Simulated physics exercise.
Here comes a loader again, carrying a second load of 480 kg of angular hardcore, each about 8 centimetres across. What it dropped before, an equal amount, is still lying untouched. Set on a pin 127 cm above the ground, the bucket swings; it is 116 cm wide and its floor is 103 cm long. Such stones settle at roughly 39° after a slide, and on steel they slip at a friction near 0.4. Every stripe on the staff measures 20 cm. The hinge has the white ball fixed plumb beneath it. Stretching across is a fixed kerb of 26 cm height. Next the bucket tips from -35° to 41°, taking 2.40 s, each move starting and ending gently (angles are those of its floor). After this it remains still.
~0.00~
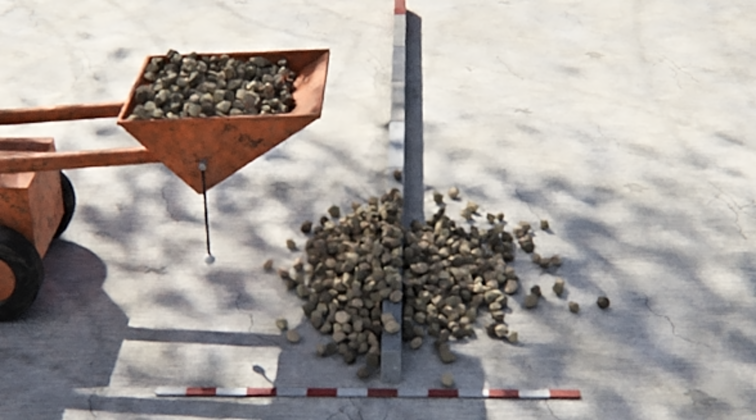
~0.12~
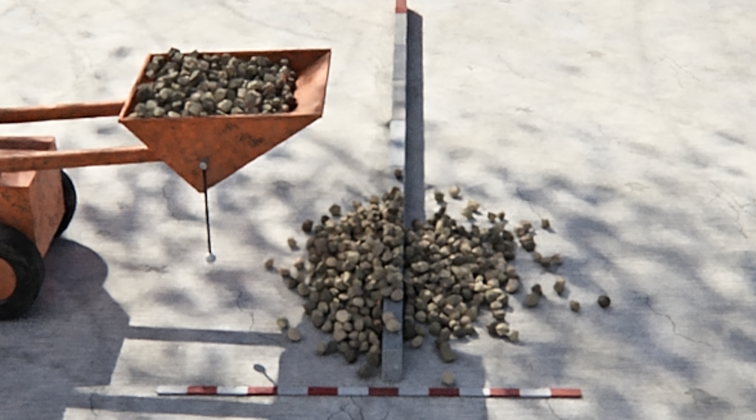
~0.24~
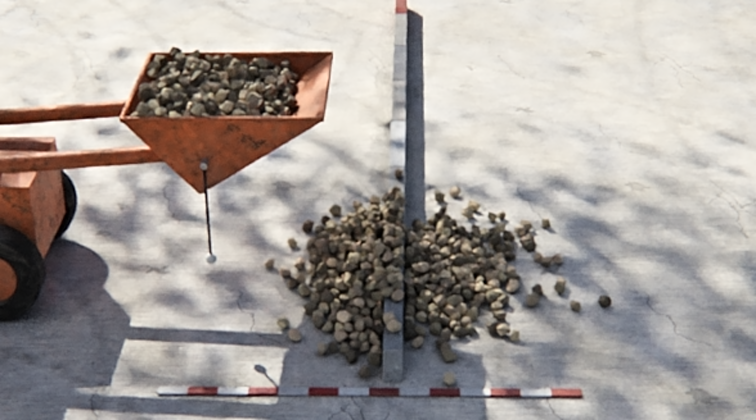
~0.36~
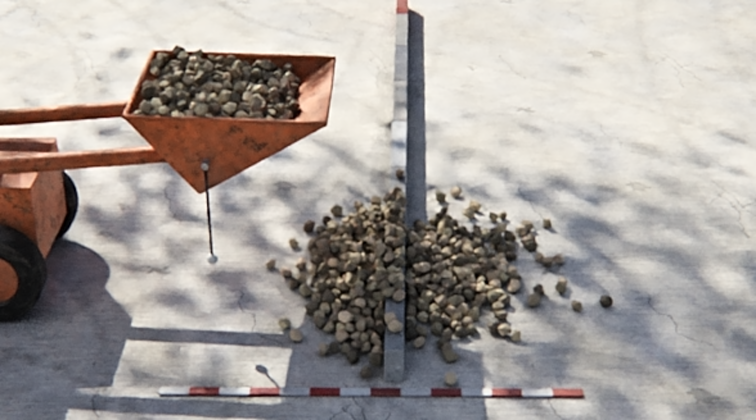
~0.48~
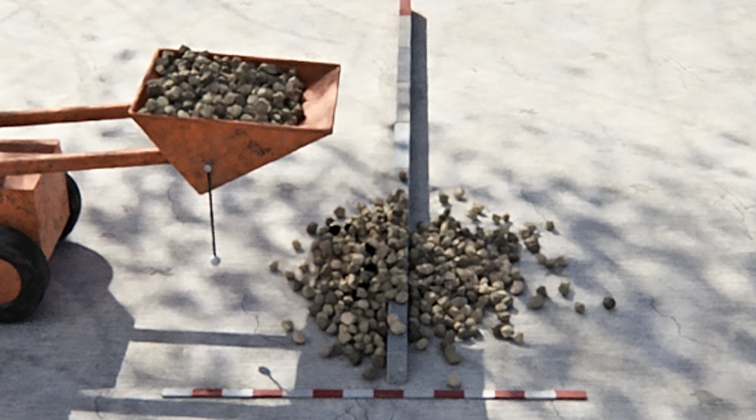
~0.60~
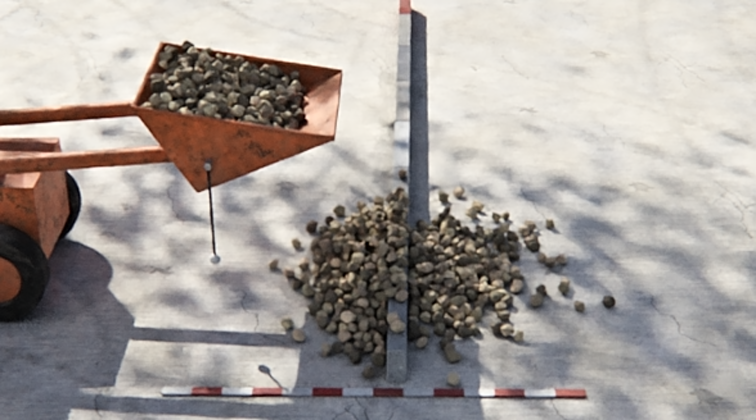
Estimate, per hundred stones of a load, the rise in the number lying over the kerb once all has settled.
Roughly 1 more per hundred.
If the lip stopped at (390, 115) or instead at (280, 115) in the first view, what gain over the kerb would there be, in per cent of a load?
Near 55 in a hundred, then near 0 in a hundred.
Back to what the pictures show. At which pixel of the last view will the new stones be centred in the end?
I'd put their centre close to (332, 256).
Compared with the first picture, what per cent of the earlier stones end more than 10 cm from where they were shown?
I'd put it at about 0 per cent.
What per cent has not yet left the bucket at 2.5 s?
Roughly 25 per cent remains inside.
After 1.8 s the floor is at 29°; in per cent of one load, 97 in the bucket, 60 on this side of the kerb, 42 over the kerb; the foremost stones are at (565, 272).
After 2.5 s the floor is at 41°; in per cent of one load, 24 in the bucket, 134 on this side of the kerb, 42 over the kerb; the foremost stones are at (565, 272).
After 2.8 s the floor is at 41°; in per cent of one load, 1 in the bucket, 156 on this side of the kerb, 43 over the kerb; the foremost stones are at (565, 272).
After 5.6 s the floor is at 41°; in per cent of one load, 0 in the bucket, 157 on this side of the kerb, 43 over the kerb; the foremost stones are at (565, 272). Net gain over the kerb, 1.
